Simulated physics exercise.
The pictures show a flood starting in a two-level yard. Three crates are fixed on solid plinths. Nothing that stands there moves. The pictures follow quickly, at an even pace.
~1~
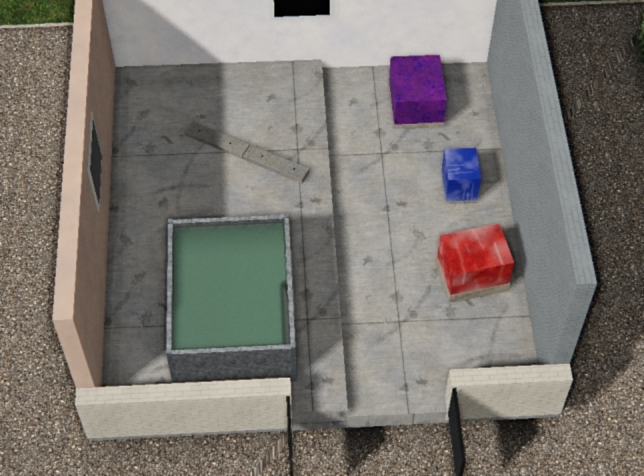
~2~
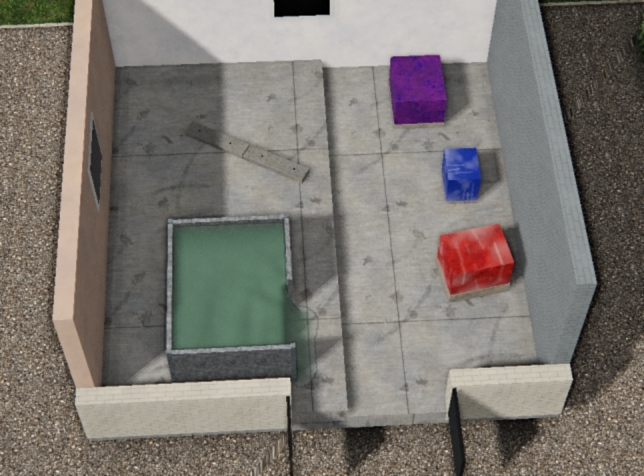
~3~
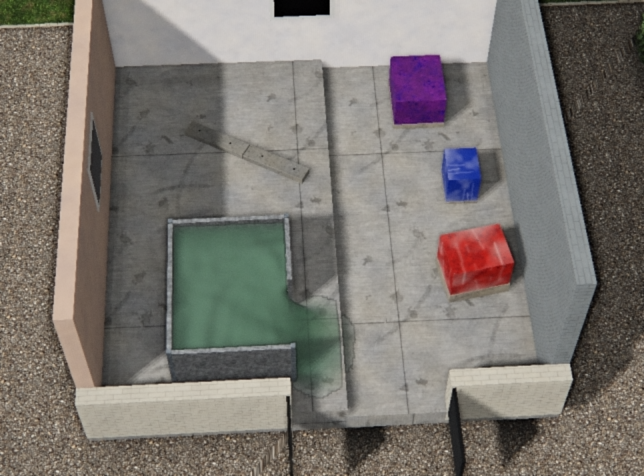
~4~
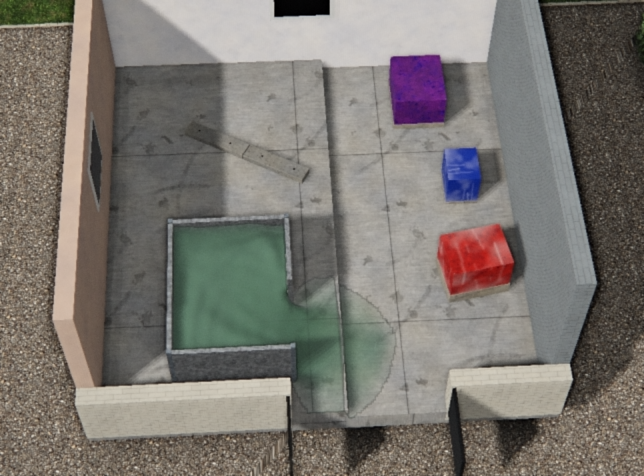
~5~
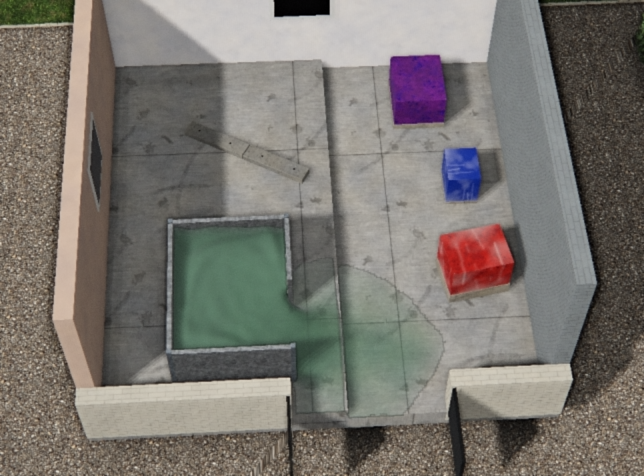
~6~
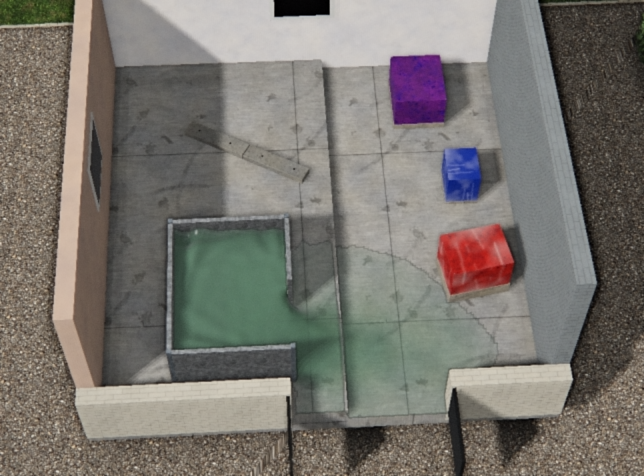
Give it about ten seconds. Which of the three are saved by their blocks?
One by one: The purple crate gets wet; the red crate gets wet; the blue crate gets wet.
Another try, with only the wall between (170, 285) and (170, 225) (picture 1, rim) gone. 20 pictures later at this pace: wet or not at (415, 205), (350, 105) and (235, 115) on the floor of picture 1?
In turn: Clear, awash, wet.
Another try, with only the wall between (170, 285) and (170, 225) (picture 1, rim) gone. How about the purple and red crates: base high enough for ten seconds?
In short: The purple one is wetted; the red one is safe.
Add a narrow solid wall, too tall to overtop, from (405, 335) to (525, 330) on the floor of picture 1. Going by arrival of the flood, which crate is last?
The purple-painted one.
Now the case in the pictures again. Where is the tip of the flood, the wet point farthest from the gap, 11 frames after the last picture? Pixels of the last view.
Close to (501, 161).
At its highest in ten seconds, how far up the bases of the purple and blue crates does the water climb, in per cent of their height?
About 180 and 290 per cent.
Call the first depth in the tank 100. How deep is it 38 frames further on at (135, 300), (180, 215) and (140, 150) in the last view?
In turn 0, 0 and 0 in a hundred.
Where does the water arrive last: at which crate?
That is the purple crate.
A moment on, water covers 25 % of the floor; the purple crate not reached, the red crate water round its plinth, the blue crate water round its plinth.
Next, water covers 30 % of the floor; the purple crate not reached, the red crate water round its plinth, the blue crate water round its plinth.
Then, water covers 45 % of the floor; the purple crate water round its plinth, the red crate water round its plinth, the blue crate water round its plinth.
Later, water covers 50 % of the floor; the purple crate water round its plinth, the red crate water round its plinth, the blue crate water round its plinth.
In the end, water covers 50 % of the floor; the purple crate was topped, the red crate was topped, the blue crate was topped.
